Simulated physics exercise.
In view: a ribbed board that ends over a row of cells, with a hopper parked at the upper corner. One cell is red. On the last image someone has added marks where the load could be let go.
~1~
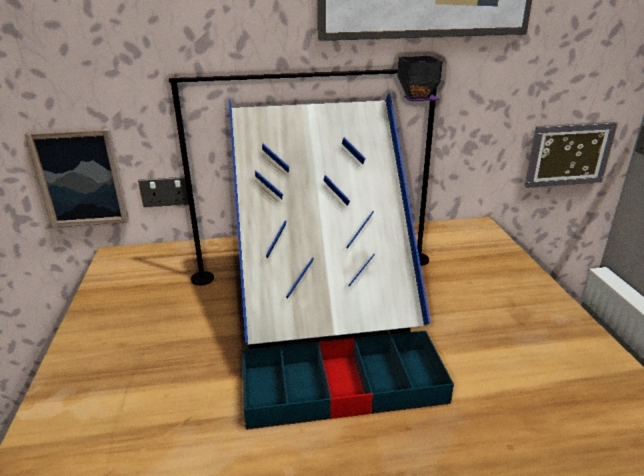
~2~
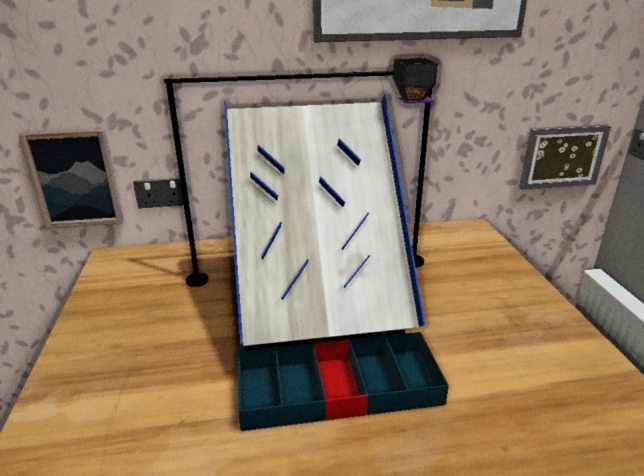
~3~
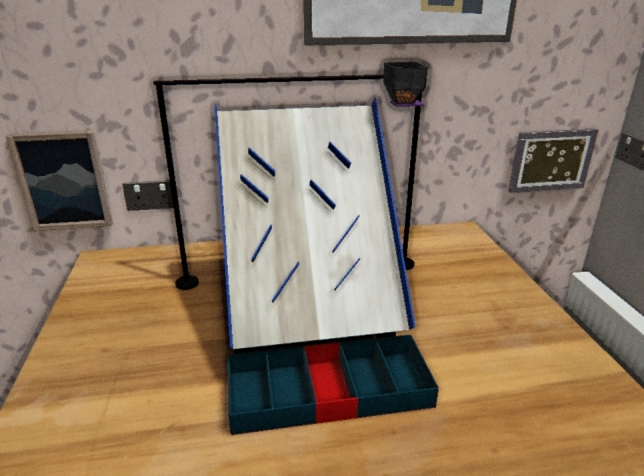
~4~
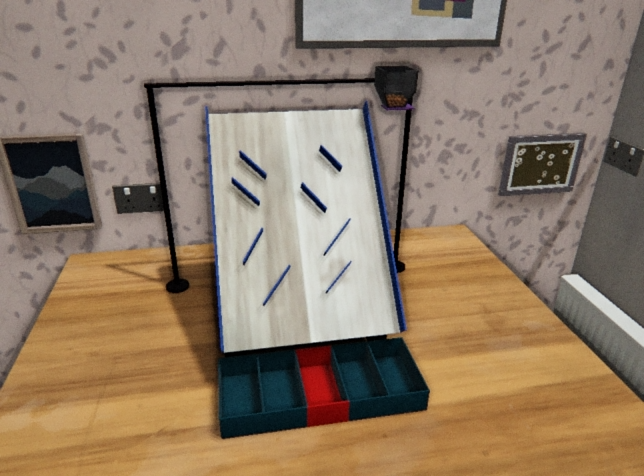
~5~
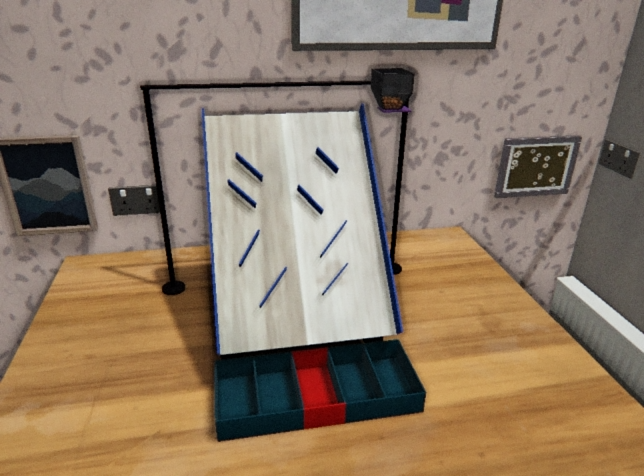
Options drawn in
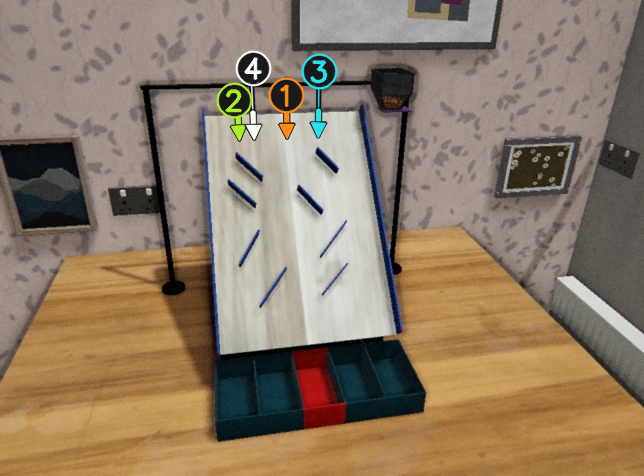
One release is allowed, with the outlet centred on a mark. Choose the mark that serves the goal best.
Take 4.
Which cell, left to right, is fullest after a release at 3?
It is the fifth one.
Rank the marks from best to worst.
Best to worst: 4, 2, 1, 3.
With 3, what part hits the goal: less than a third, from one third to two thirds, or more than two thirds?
It is less than a third.
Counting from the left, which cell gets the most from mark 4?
The third.
On the marked copy, mark 1 meets the board at (286, 133); mark 2 meets the board at (239, 135); mark 3 meets the board at (318, 132); mark 4 meets the board at (253, 134).
For mark 1, about a third in the red cell, about two thirds in other cells, a stray few outside the box.
For mark 2, about half in the red cell, about half in other cells, a stray few outside the box.
For mark 3, a small part in the red cell, most in other cells, a small part outside the box.
For mark 4, about two thirds in the red cell, about a quarter in other cells, a stray few outside the box.
